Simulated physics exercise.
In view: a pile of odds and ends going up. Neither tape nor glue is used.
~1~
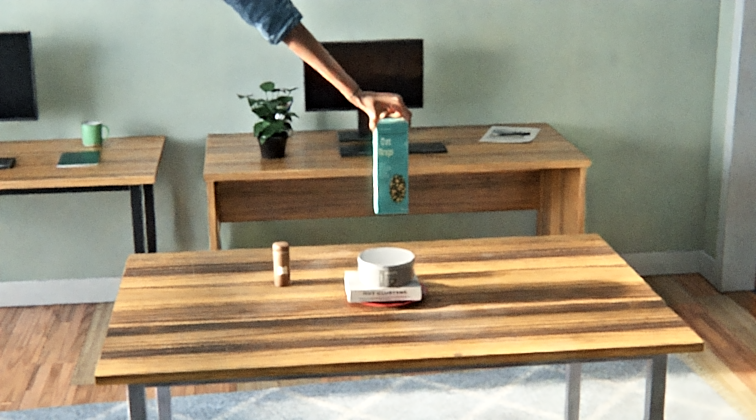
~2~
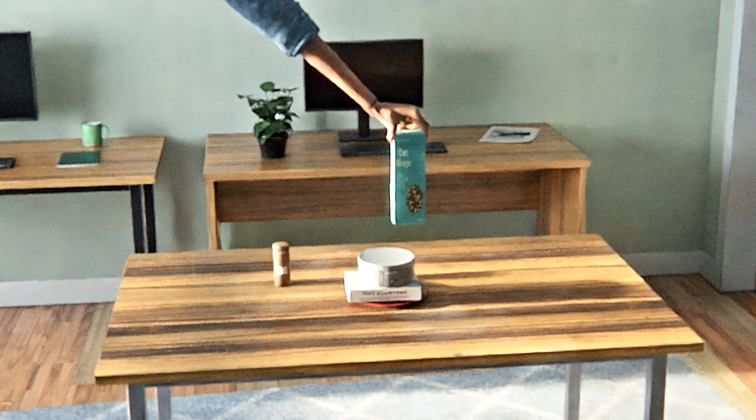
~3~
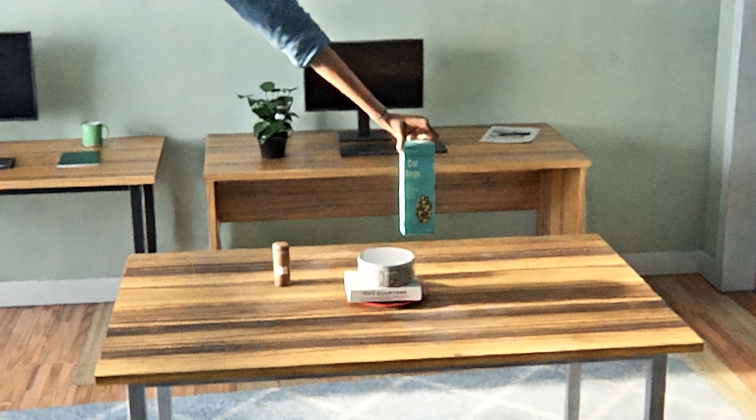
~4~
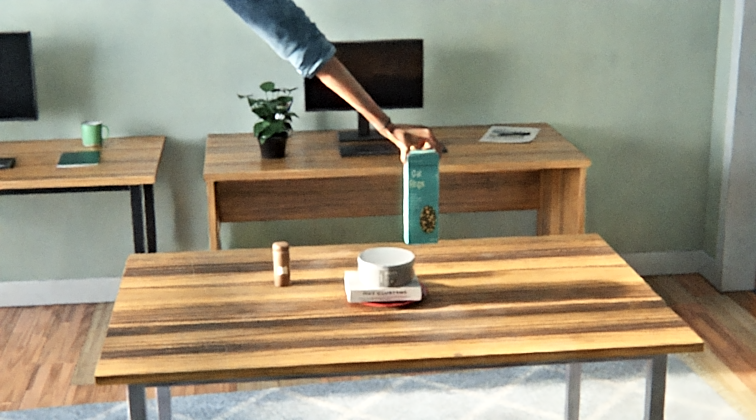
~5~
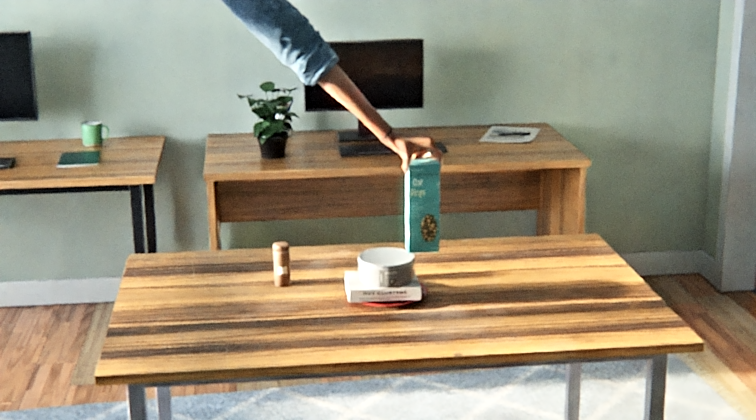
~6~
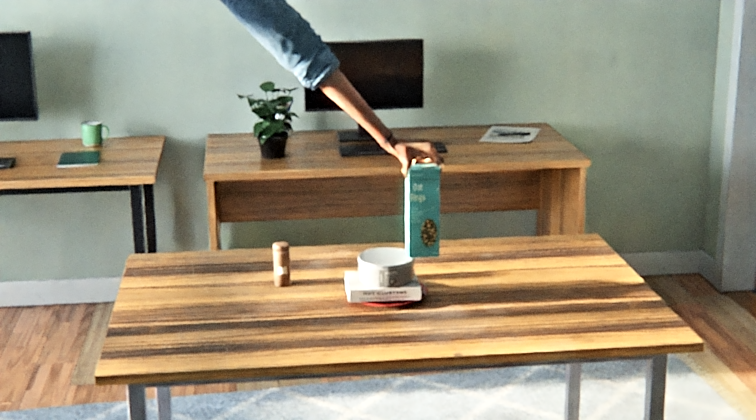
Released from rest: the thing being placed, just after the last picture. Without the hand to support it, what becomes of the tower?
The balance fails.
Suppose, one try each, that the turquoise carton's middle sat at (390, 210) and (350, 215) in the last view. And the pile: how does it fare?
First try: It keeps its balance; second try: It gives way.
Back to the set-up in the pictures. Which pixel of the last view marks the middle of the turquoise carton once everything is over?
Somewhere around (485, 277) in the last picture.
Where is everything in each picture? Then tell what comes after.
In the first frame, still above its spot; turquoise carton (391, 166); grey tub (386, 268).
In the second frame, still above its spot; turquoise carton (408, 177); white packet (383, 285).
In the third frame, still above its spot; turquoise carton (417, 187); grey tub (386, 268).
In the fourth frame, still above its spot; turquoise carton (421, 197); white packet (383, 285).
In the fifth frame, still above its spot; turquoise carton (423, 206); grey tub (386, 268).
In the sixth frame, in place under the hand; turquoise carton (423, 211); white packet (383, 285).
Then, 0.40 s after the last picture, turquoise carton now fallen.
Then, 0.50 s after the last picture, things are still on the move.
Then, 0.70 s after the last picture, as before.
Then, 1.70 s after the last picture, nothing new.
At rest, fallen, turquoise carton; the other 4 in place. Seen from the same camera at the end, turquoise carton near (485, 277). The pile comes apart.
